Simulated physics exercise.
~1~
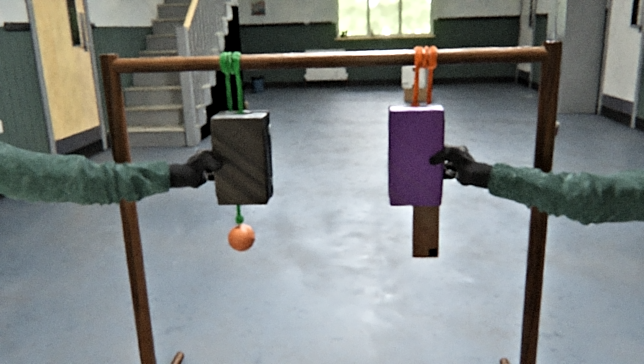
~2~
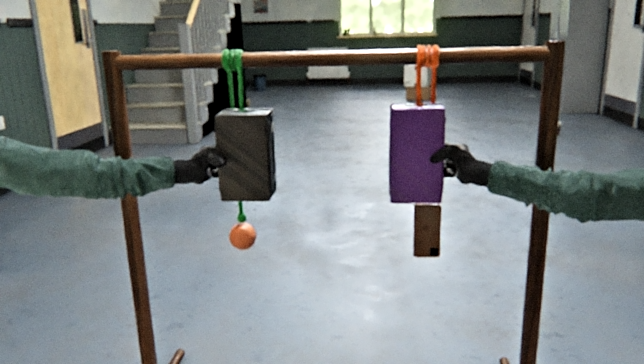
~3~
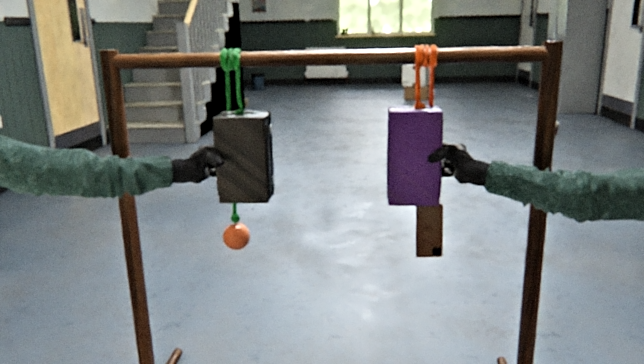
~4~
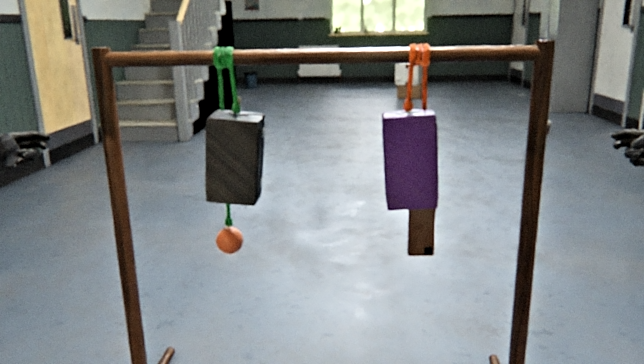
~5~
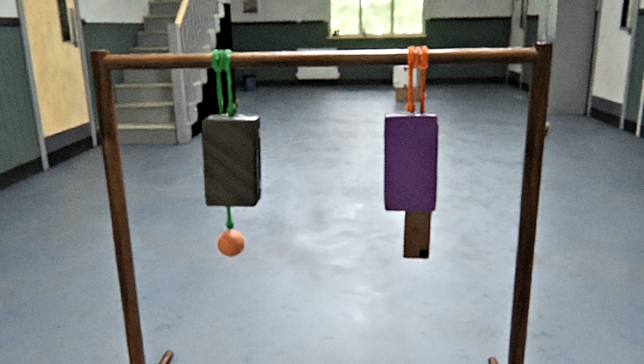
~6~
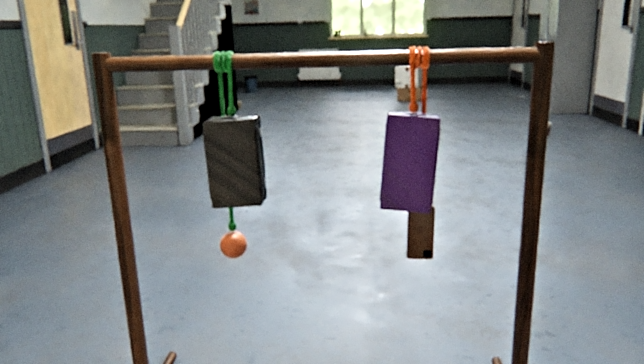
The clip opens on a brown rail standing in a room with a staircase behind it, where a dark grey case hangs from a green rope and a purple case from an orange rope. A small orange ball dangles under the grey case, and a flat brown block sits below the purple one. Two green-sleeved arms with dark hands reach in from either side and touch the cases. The hands then let go and draw back out of view. Both cases stay up, shifting only slightly as the view sways, and they end still hanging from the rail.
